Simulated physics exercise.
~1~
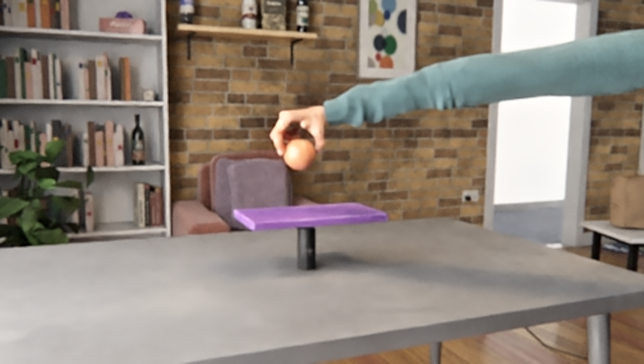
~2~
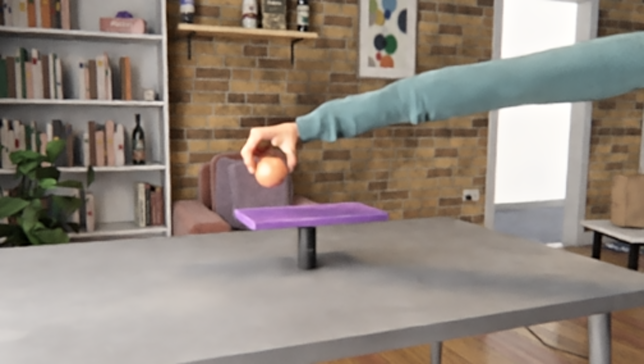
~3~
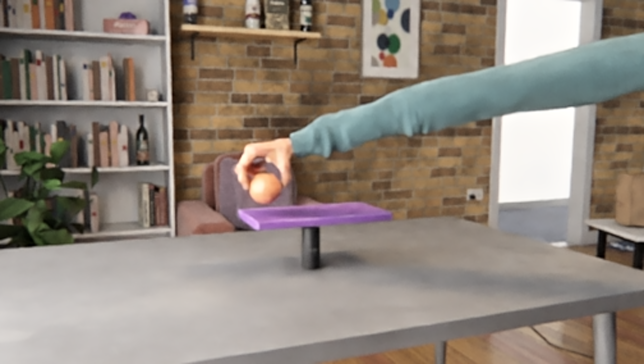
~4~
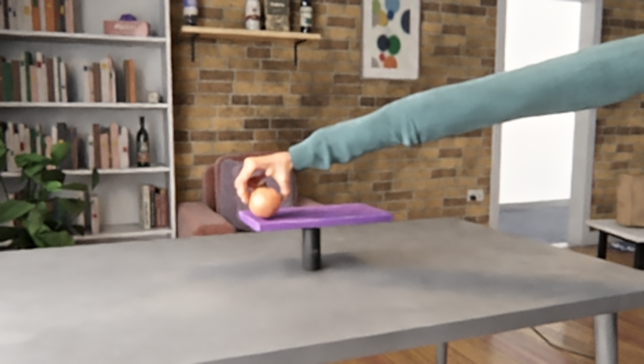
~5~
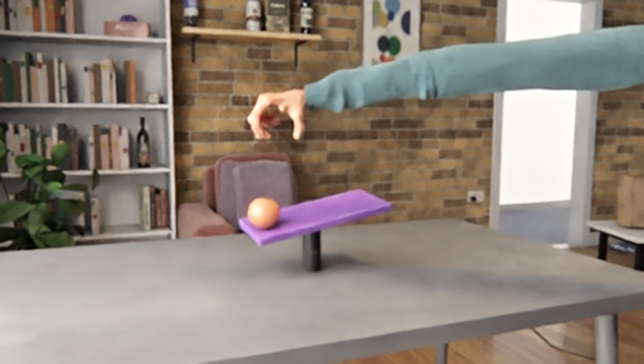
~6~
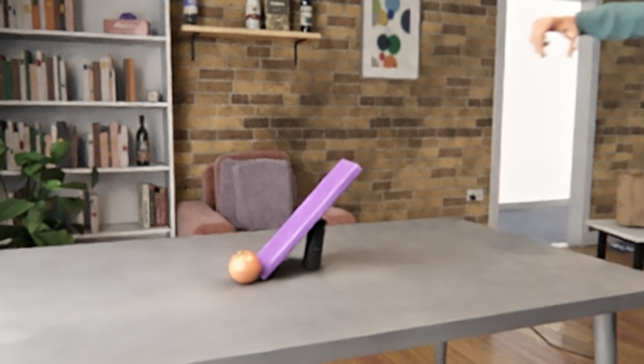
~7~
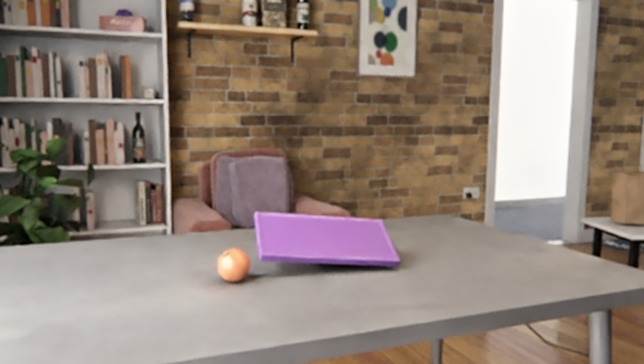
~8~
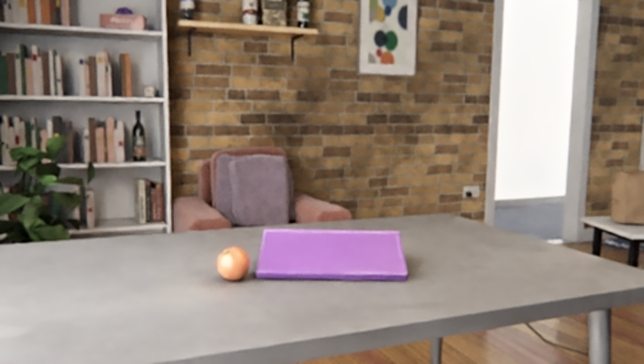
An arm in a teal sleeve reaches in from the right over a grey table, holding a small orange tomato above a flat purple lid balanced on an upright black shaker. Behind the table are a brick wall, a pink armchair and a white bookshelf at left, all seen from a slightly swaying view. The hand moves left and lowers the tomato onto the lid's left end, then lets go and draws back. The lid tips steeply down to the left, the tomato drops to the table, and the shaker leans. The lid then falls, hiding the shaker, and ends up on the table just right of the tomato.
